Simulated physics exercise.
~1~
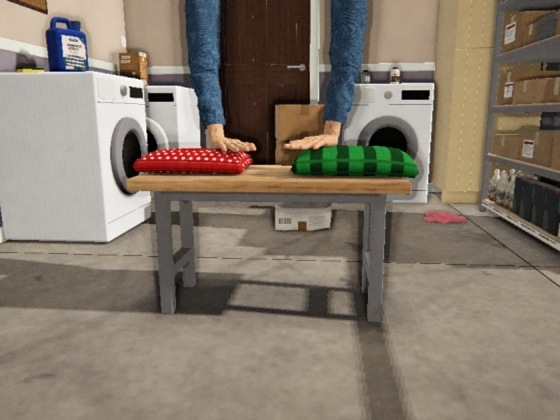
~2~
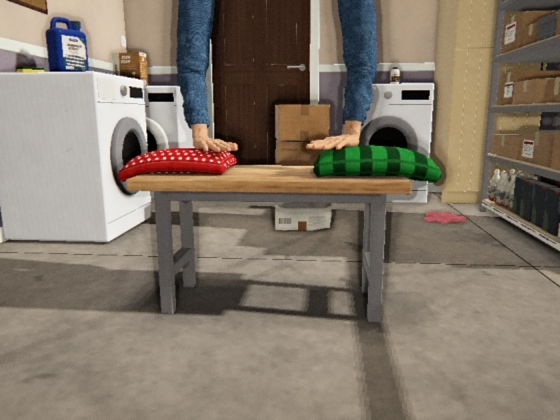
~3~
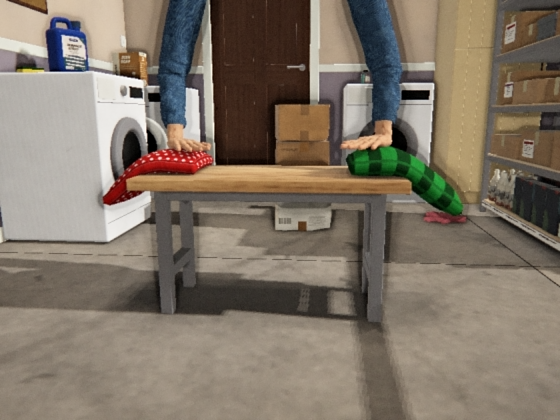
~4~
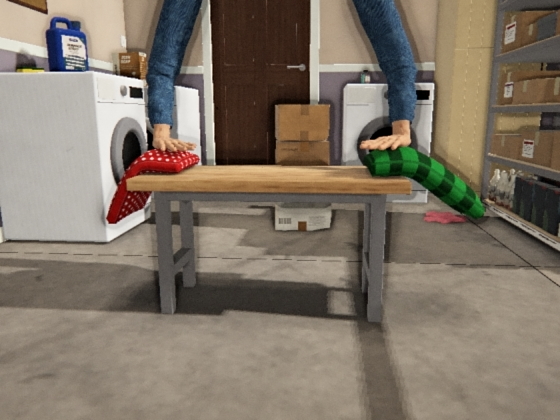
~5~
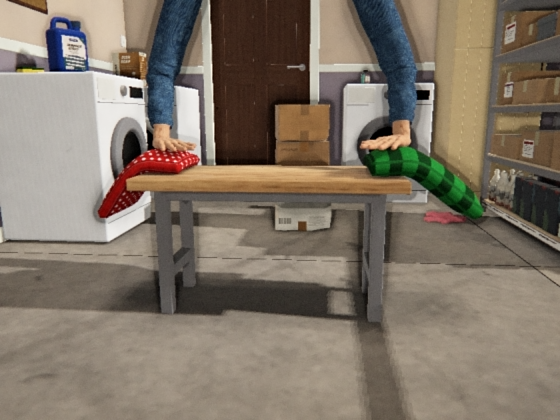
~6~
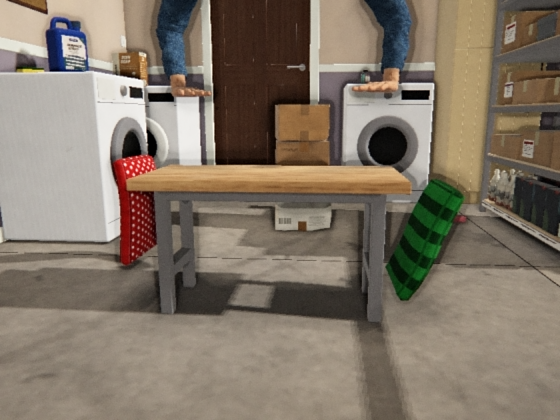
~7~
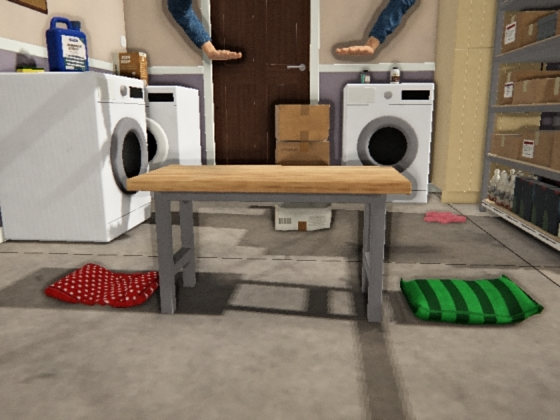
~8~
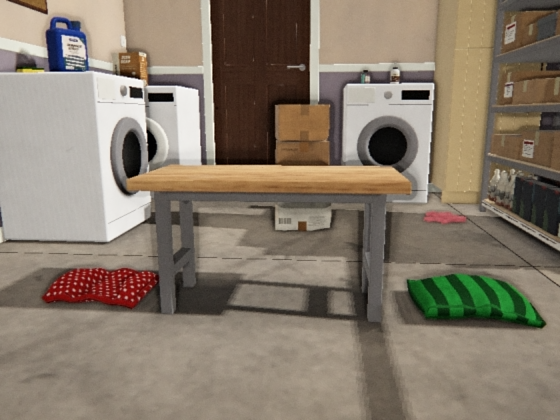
Two hands pushed a red dotted pillow and a green checked pillow apart to opposite ends of a low table until both drooped over the edges, then let go, and both pillows slid off and landed on the floor, red left, green right.
